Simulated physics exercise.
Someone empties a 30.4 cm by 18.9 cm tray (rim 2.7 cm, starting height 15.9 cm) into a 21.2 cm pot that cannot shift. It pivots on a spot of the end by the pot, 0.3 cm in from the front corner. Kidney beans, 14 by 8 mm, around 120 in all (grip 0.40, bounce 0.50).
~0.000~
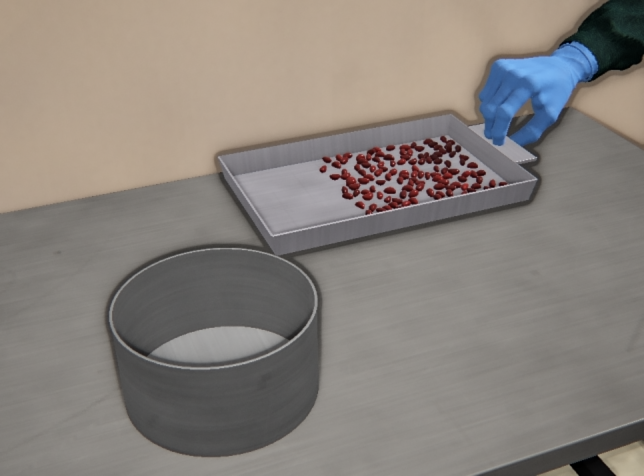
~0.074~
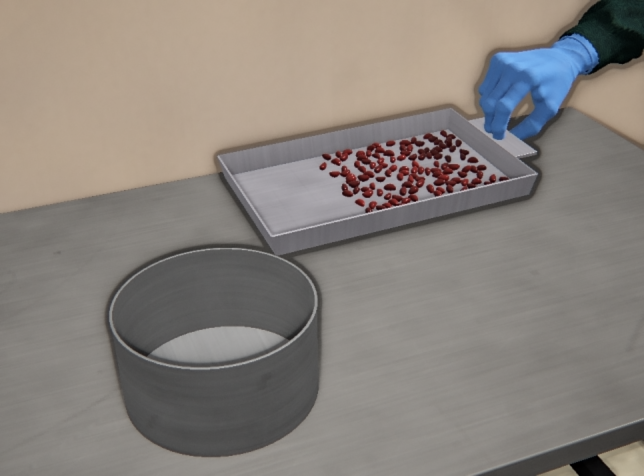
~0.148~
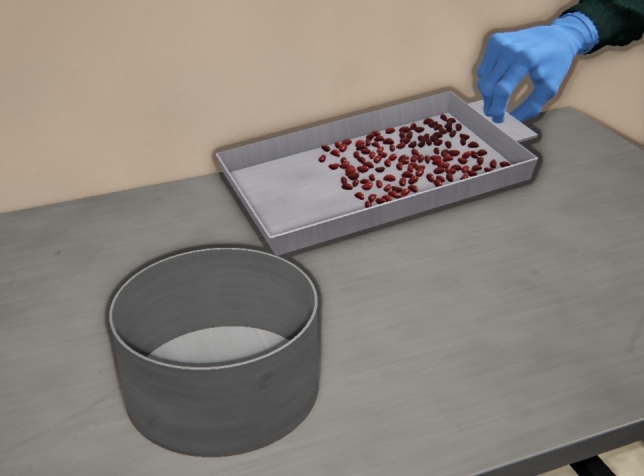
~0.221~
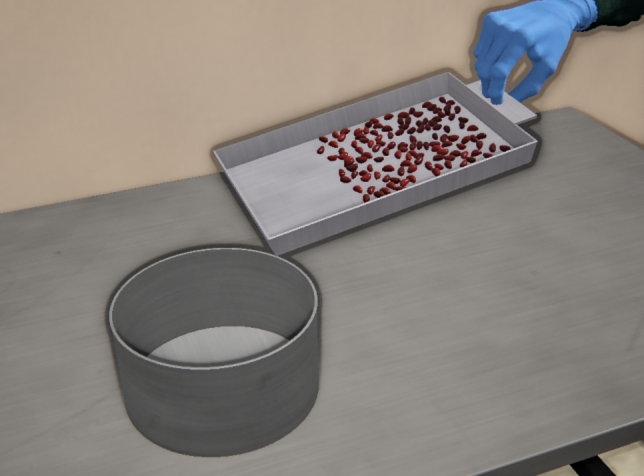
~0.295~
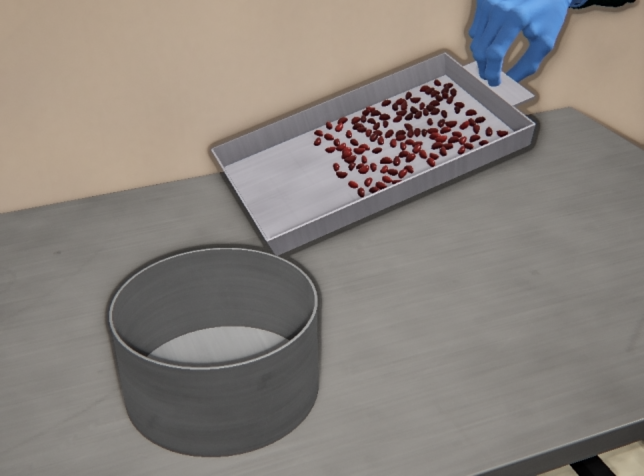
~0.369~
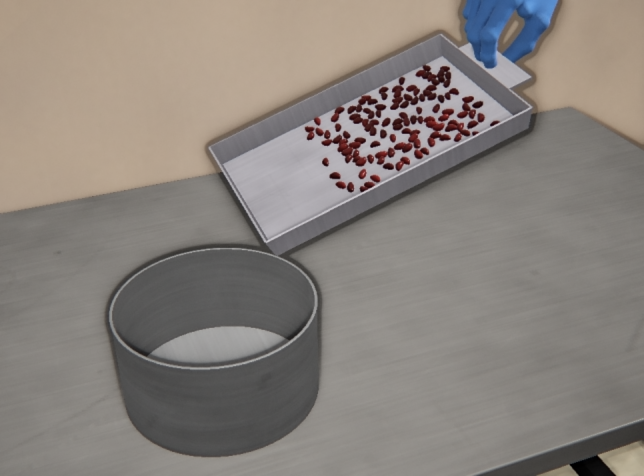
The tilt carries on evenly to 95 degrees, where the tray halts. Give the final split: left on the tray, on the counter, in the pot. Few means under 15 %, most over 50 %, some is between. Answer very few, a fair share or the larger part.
Tray: Very few, counter: Very few, pot: The larger part.
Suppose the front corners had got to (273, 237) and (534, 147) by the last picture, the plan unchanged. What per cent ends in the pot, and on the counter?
Pot 95, counter 5.
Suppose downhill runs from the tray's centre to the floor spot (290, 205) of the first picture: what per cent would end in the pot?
Some 40 per cent.
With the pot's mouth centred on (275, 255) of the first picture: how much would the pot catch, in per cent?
Some 75 per cent.
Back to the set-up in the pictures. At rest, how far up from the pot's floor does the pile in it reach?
Roughly 1.5 cm.
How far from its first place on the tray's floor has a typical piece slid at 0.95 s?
Roughly 20 cm.
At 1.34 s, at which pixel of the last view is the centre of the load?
Near (244, 225).
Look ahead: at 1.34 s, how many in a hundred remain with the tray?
Some 75 per cent of the load.
After 0.95 s, tilt 55 degrees; the tray holds 95 %, the pot 0 %.
After 1.34 s, tilt 79 degrees; the tray holds 75 %, the pot 25 %.
After 1.81 s, tilt 95 degrees; the tray holds 15 %, the pot 75 %.
At rest (2.8 s), tray 0 %, counter 0 %, pot 95 %.
